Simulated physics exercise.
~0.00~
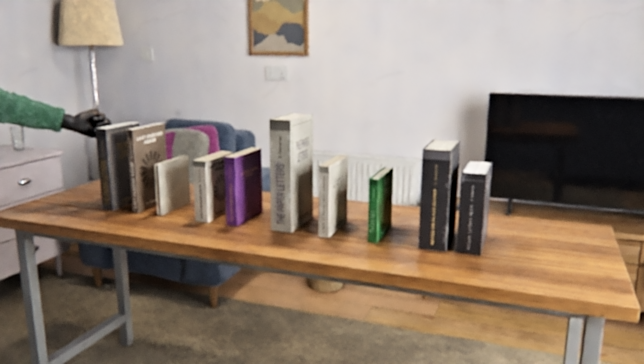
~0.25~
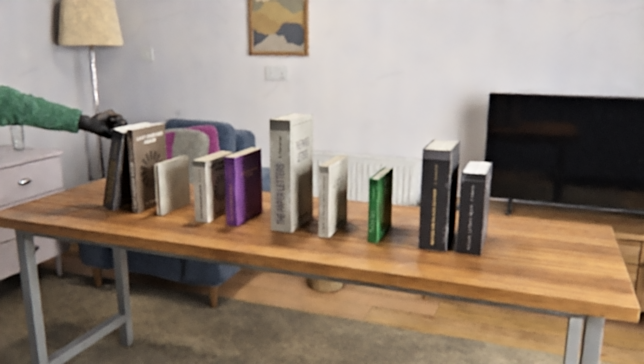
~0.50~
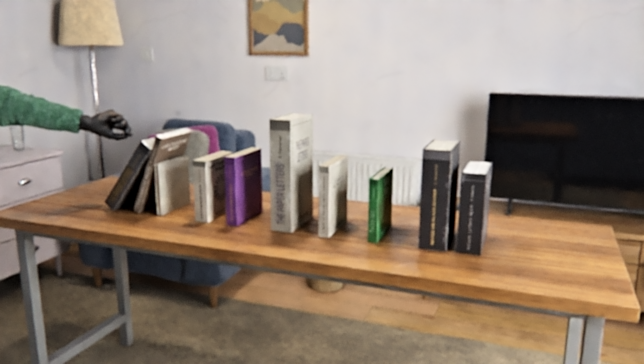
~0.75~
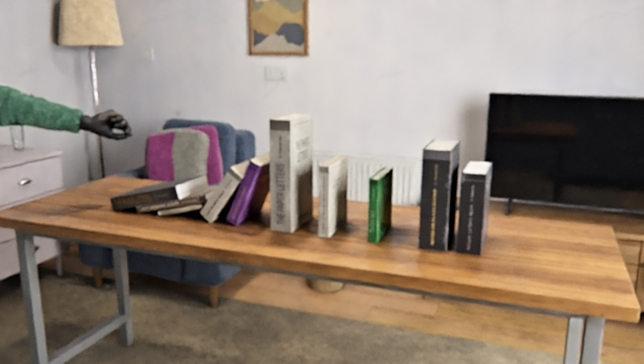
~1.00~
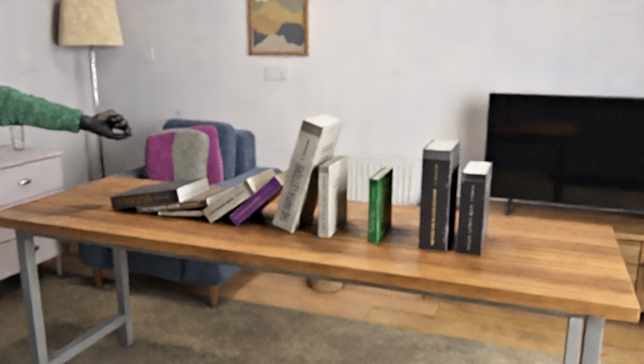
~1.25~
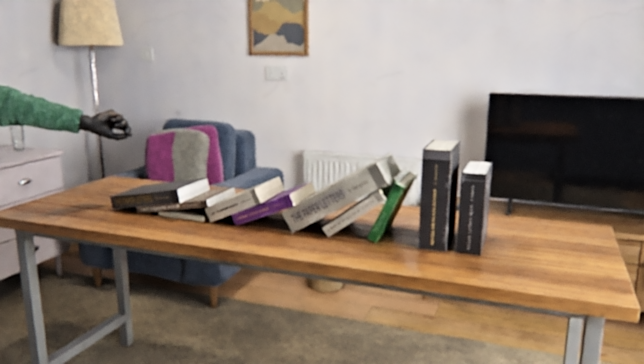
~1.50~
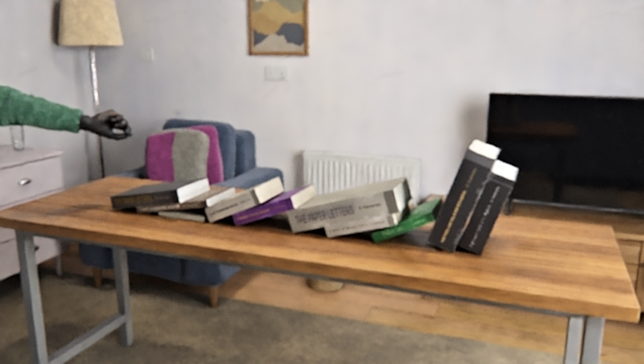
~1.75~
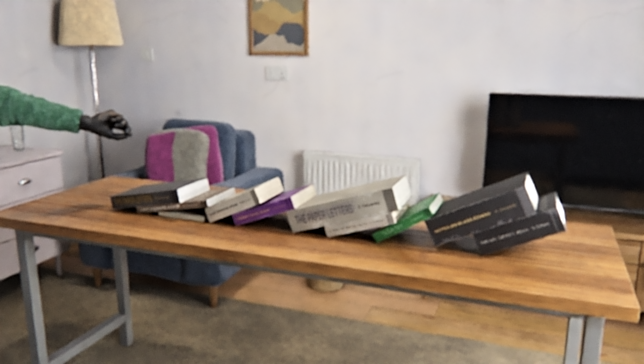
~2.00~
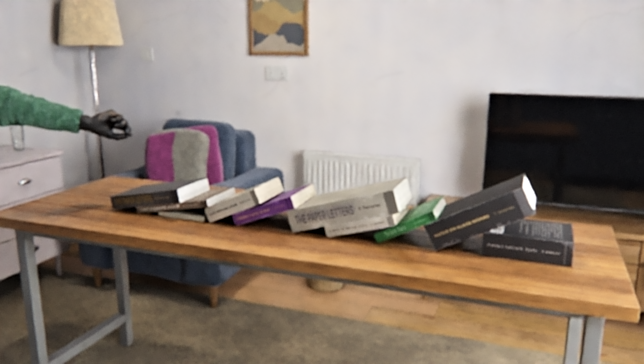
A dark hand in a green sleeve reaches in from the left and tips the first book in a row of upright hardbacks on a wooden table. The book leans right into its neighbours, and the hand draws back slightly and stays still. The books at the left end topple flat, and the purple one goes over against the tall grey book. That one falls in turn, pushing a pale book and the green one down. Finally the two dark books at the right tip over, leaving the whole row lying slanted and overlapping along the table, none standing.
